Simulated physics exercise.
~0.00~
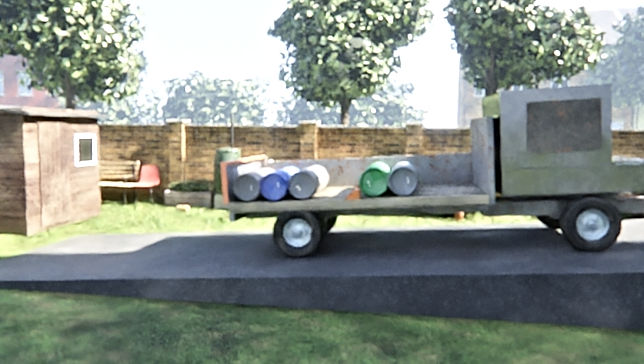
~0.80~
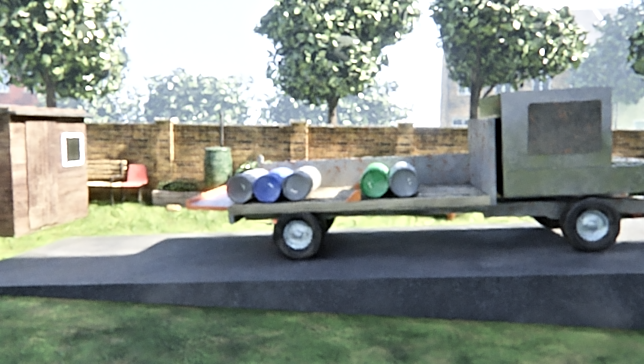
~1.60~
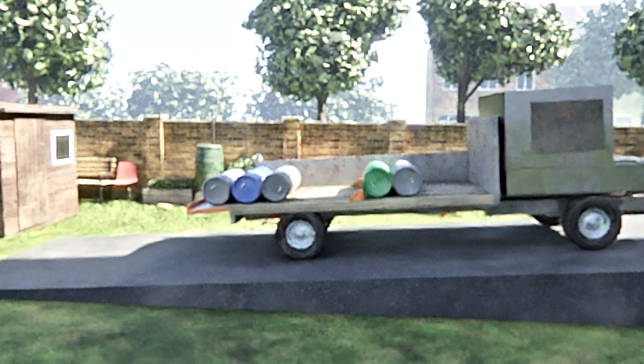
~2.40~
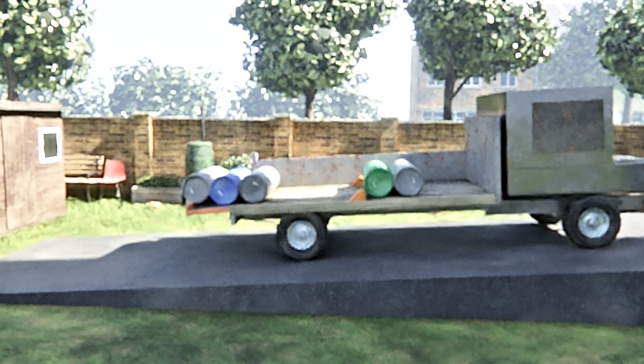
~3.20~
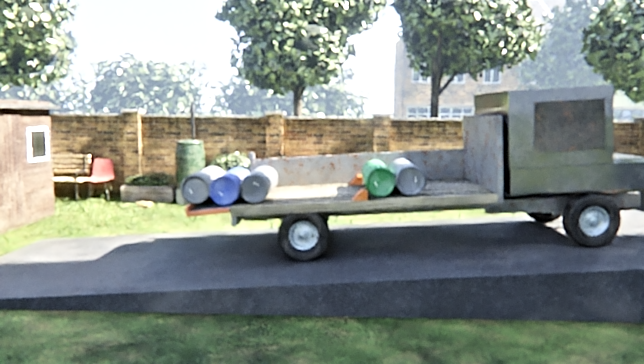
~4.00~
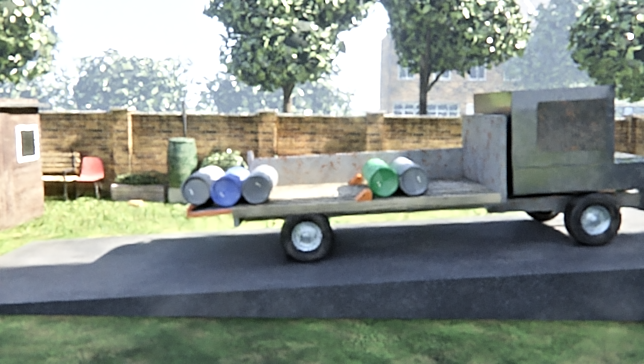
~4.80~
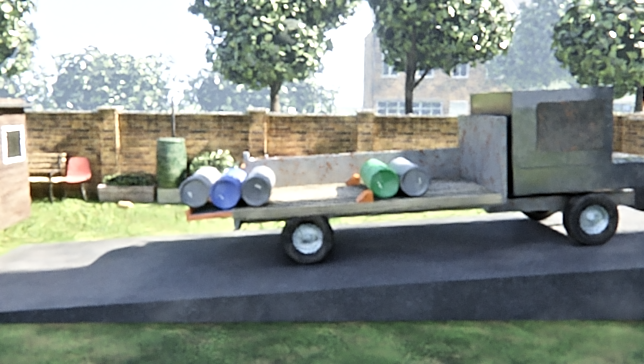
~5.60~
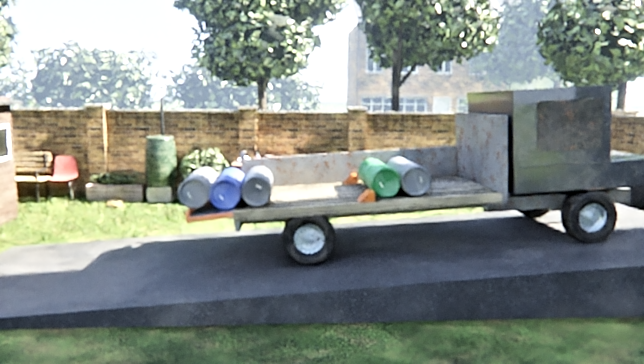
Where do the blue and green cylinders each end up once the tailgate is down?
The blue cylinder comes to rest out on the lowered tailgate, while the green one stays on the truck bed, beside the orange chock.
A blue cylinder lies between two grey ones near the back of a grey flatbed truck, seen from its open side on a sloping road, with a shed, a brick wall and trees behind. Further right, a green cylinder and another grey one rest against an orange chock. The tailgate at the left swings down and stops almost level with the bed. The blue cylinder and its two grey neighbours roll left onto it and stop in a row near its outer edge. The green and grey pair stays put behind the chock, and nothing falls off as the view drifts sideways.
